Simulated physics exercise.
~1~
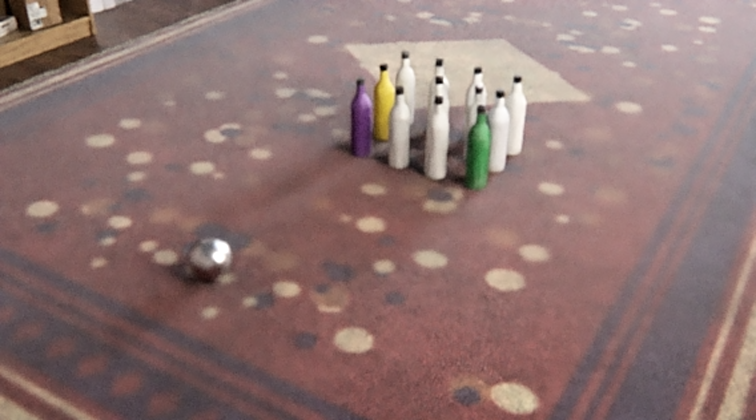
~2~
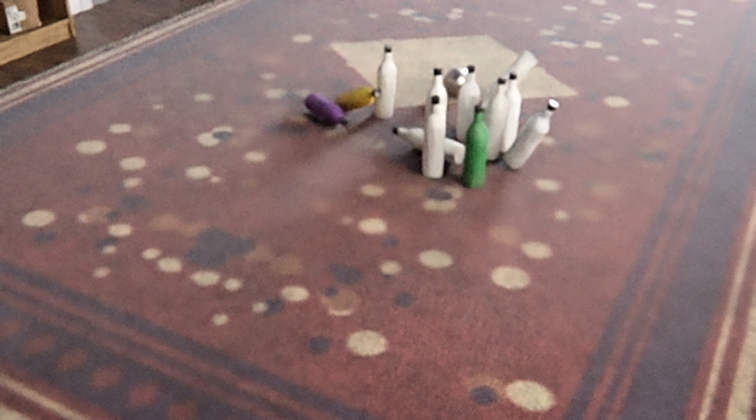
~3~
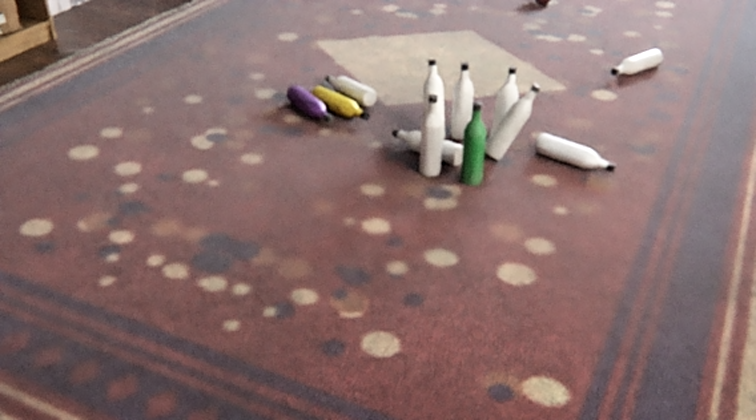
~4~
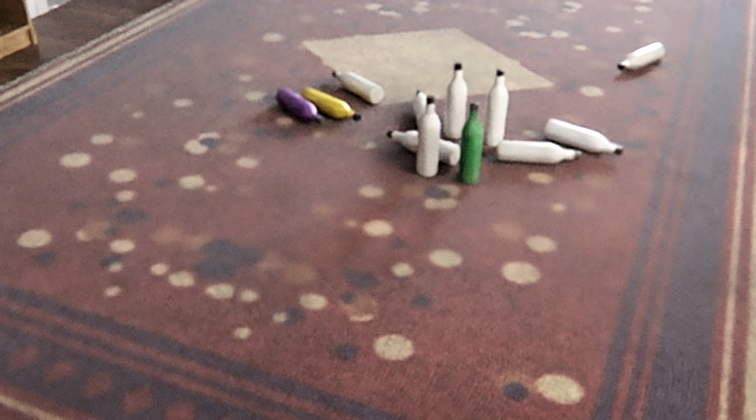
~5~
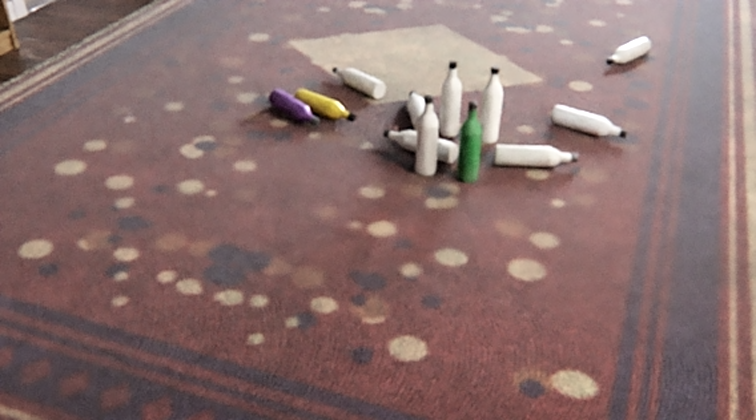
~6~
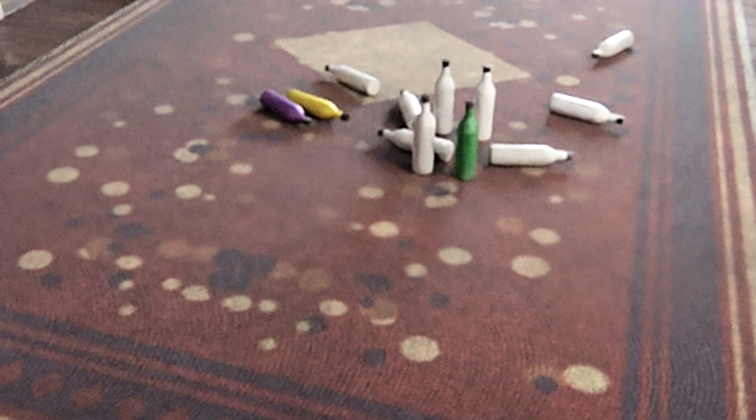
A steel ball rolls into the bottles and topples most, leaving the green one standing.
